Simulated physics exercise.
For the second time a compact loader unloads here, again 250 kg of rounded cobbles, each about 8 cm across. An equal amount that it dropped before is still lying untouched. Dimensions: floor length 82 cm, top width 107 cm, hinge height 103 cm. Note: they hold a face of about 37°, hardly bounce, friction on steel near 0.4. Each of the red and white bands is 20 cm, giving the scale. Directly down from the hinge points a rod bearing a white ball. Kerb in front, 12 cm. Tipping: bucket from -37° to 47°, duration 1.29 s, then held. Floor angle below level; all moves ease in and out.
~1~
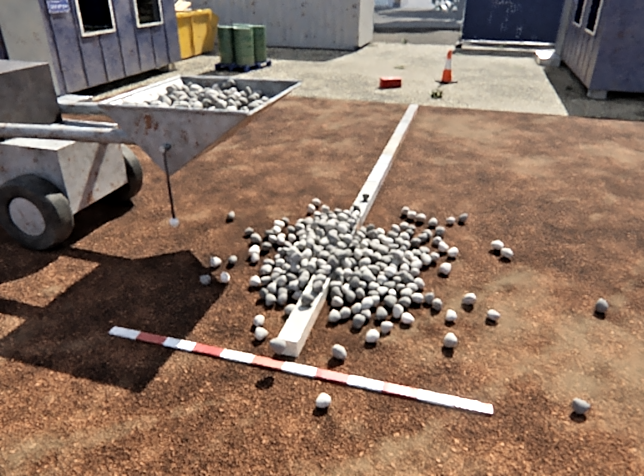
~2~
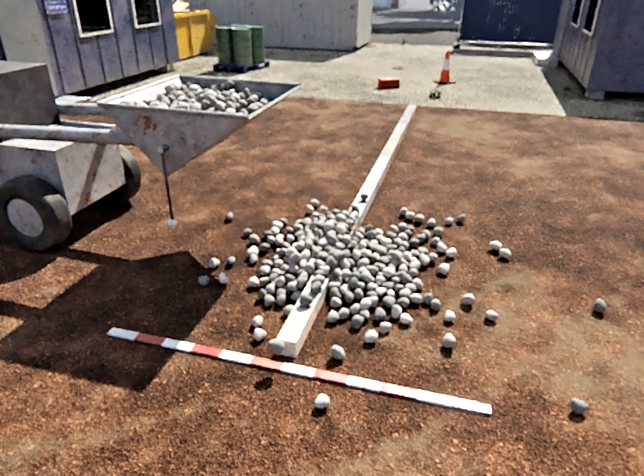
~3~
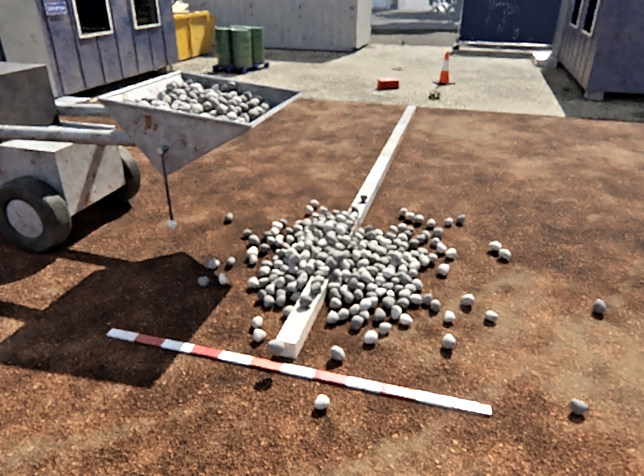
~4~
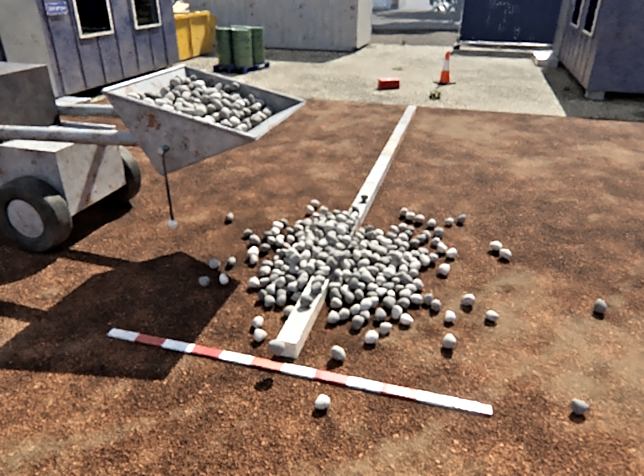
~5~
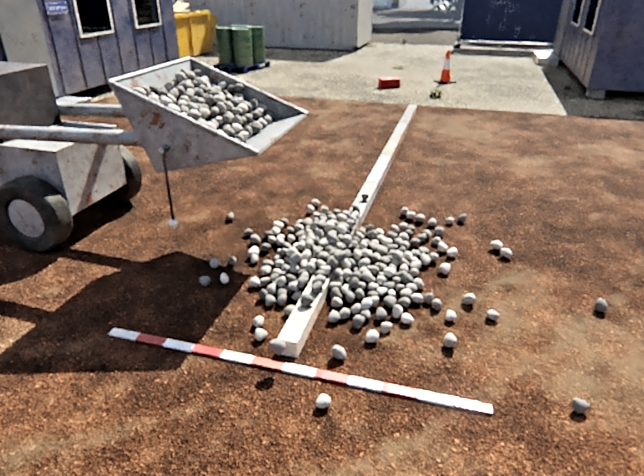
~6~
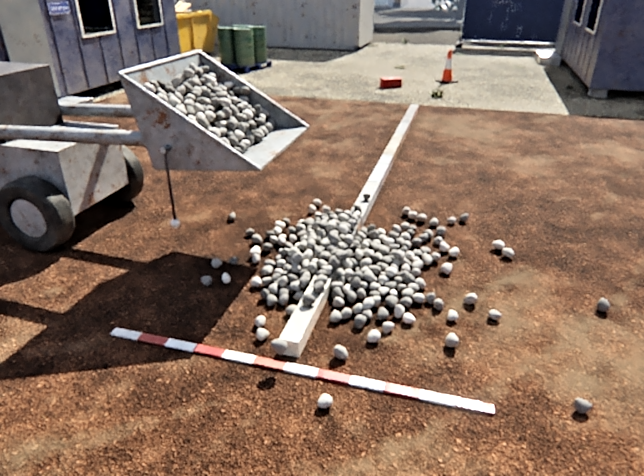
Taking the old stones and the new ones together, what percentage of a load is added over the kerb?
About 3 per cent.
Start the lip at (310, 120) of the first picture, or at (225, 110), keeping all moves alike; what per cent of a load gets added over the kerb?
Near 50 in a hundred, then near 0 in a hundred.
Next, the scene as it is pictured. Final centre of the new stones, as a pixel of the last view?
I'd say close to (283, 242).
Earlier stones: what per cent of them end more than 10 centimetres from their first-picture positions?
Close to 5 in a hundred of them.
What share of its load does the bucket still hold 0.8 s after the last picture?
Close to 30 in a hundred.
Then, 0.4 s after the last picture the floor is at 34°; in per cent of one load, 100 in the bucket, 54 on this side of the kerb, 46 over the kerb; the foremost stones are at (530, 283).
Then, 0.8 s after the last picture the floor is at 47°; in per cent of one load, 29 in the bucket, 125 on this side of the kerb, 46 over the kerb; the foremost stones are at (530, 283).
Then, 1.2 s after the last picture the floor is at 47°; in per cent of one load, 0 in the bucket, 153 on this side of the kerb, 47 over the kerb; the foremost stones are at (530, 283).
Then, 3.8 s after the last picture the floor is at 47°; in per cent of one load, 0 in the bucket, 152 on this side of the kerb, 48 over the kerb; the foremost stones are at (530, 283). Net gain over the kerb, 3.
